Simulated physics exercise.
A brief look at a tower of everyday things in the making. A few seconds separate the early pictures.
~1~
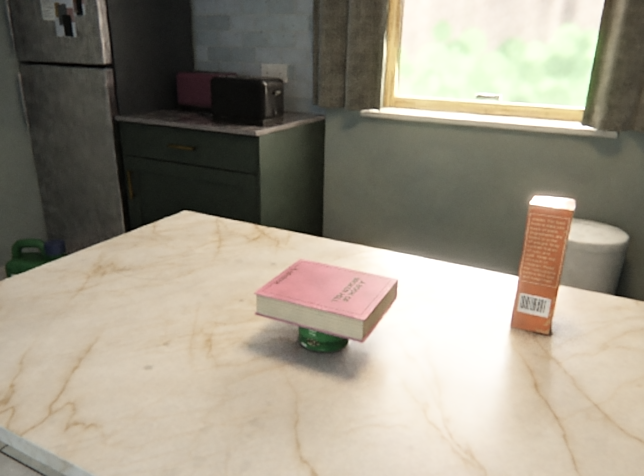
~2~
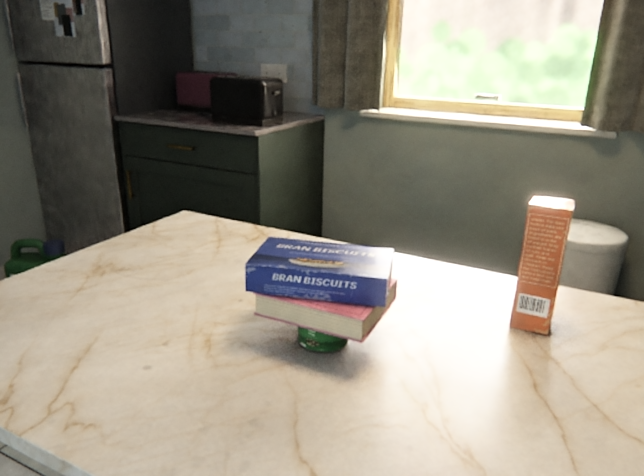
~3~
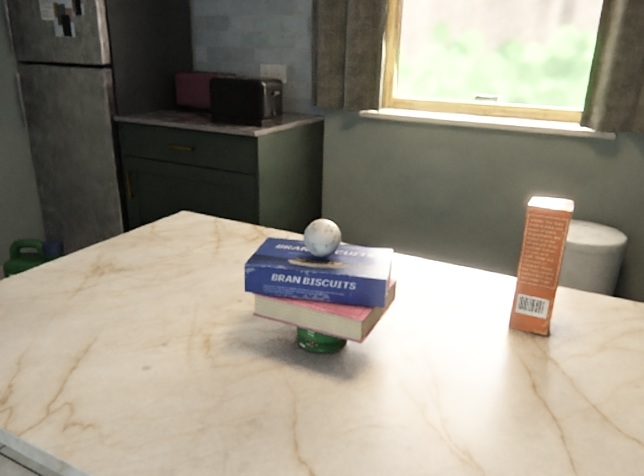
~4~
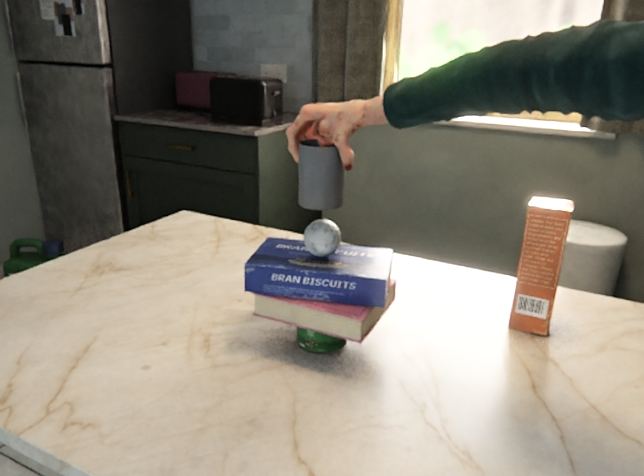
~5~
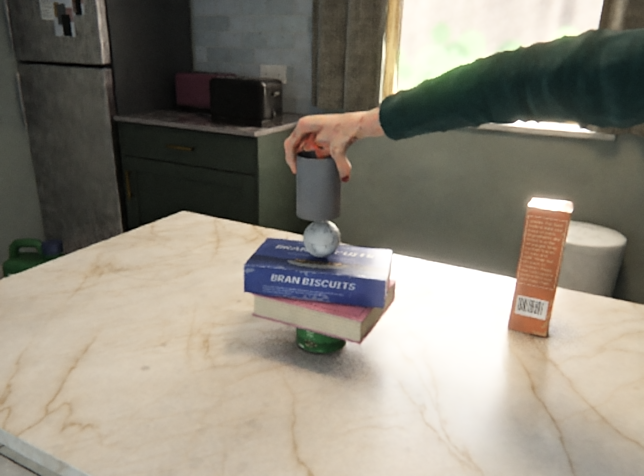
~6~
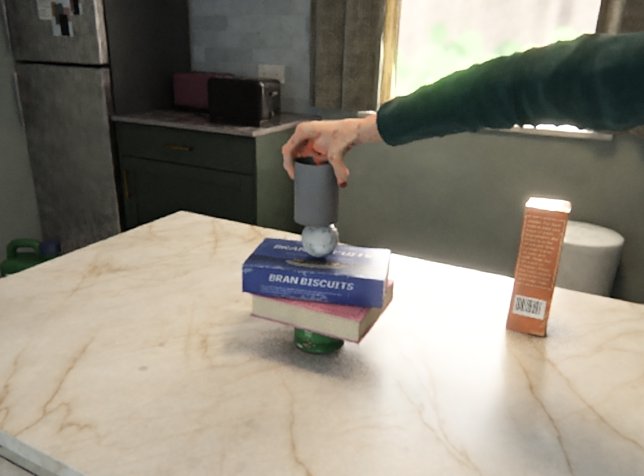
A hand lowering a grey cup onto a white ball atop a blue packet and pink book stacked on a marble table.
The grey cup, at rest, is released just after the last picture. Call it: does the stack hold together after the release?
No, it falls apart.
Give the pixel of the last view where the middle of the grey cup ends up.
The object finishes somewhere near (212, 284).
Then, 0.40 s later than the last frame, grey cup tilted by 51° near (290, 204).
Then, 0.60 s later than the last frame, grey cup now fallen.
Then, 0.70 s later than the last frame, things are still on the move.
Then, 1.50 s later than the last frame, nothing new.
When it is over, fallen, grey cup; the other 5 as before. End places, in pixels of the last picture, grey cup near (212, 284). The pile comes apart.
